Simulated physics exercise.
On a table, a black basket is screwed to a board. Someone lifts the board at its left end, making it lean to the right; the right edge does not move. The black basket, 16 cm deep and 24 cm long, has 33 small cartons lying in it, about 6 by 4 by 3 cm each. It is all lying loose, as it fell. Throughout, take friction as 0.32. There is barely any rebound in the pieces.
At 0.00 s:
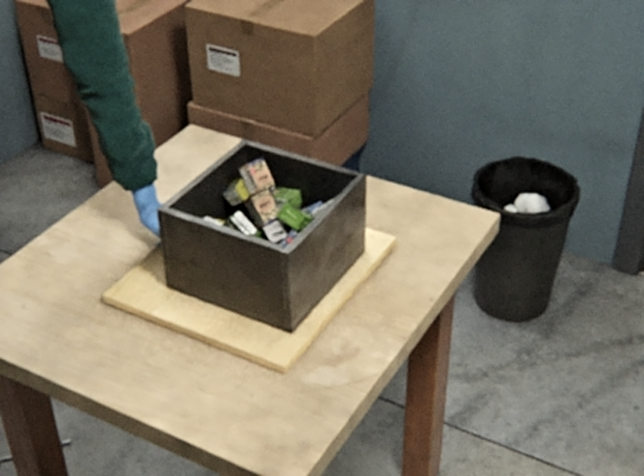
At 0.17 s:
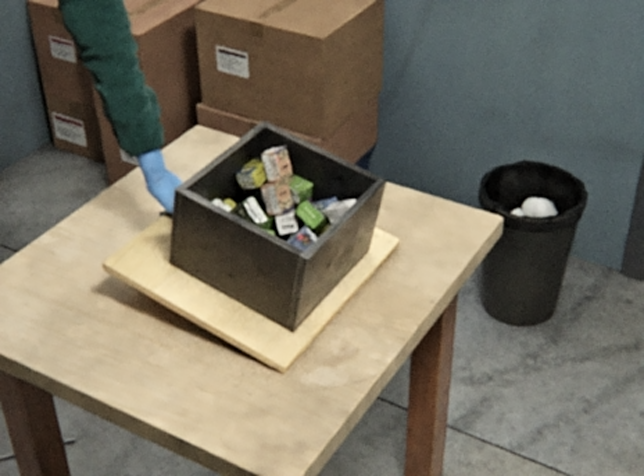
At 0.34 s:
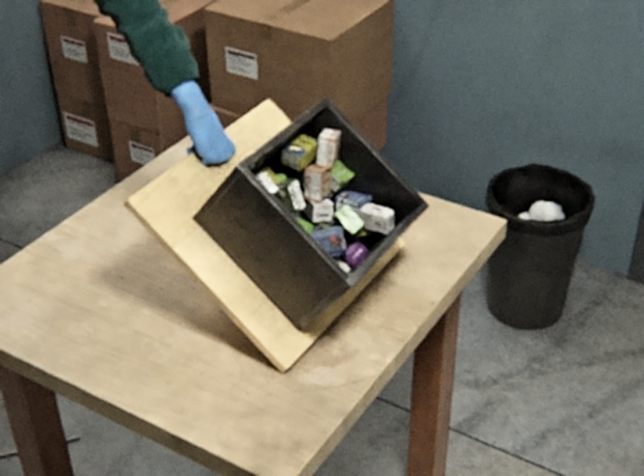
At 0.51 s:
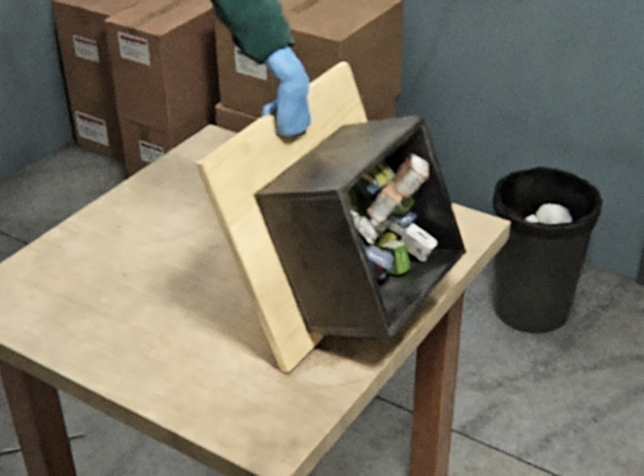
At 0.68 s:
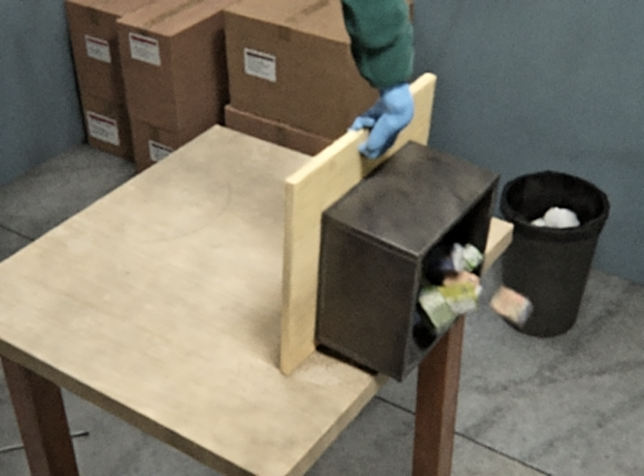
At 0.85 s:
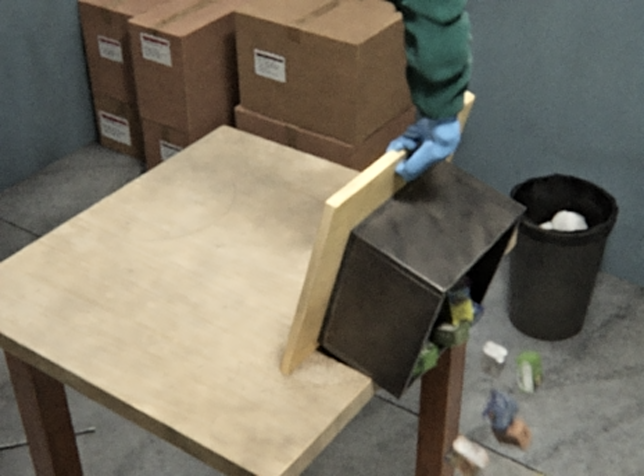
On a wooden table, a blue-gloved hand raised the left end of a board, tilting the attached black box rightward until it passed upright, and several small cartons tumbled out past the table's edge.
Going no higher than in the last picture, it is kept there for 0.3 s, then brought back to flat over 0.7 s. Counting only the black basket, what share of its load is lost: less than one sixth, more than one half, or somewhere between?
Looks like the majority of the stuff is going to get out.
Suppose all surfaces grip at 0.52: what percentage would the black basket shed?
Black basket 60 per cent.
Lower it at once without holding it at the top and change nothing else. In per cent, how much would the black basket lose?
Black basket 60%.
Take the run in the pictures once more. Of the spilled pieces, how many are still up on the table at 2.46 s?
I'd put it at close to 0.
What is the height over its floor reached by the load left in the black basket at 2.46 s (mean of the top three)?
6 cm, more or less.
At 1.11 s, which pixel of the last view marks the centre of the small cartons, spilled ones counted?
At about (477, 434).
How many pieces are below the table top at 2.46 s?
Count: Roughly 25.
After 1.11 s, tilt 105°; black basket 13 in, 20 out.
After 1.43 s, tilt 68°; black basket 8 in, 25 out.
After 1.88 s, tilt 0°; black basket 8 in, 25 out.
Final count (at 2.46 s), black basket 8 in, 25 out. Asked share, 25 of 33, 76 per cent.
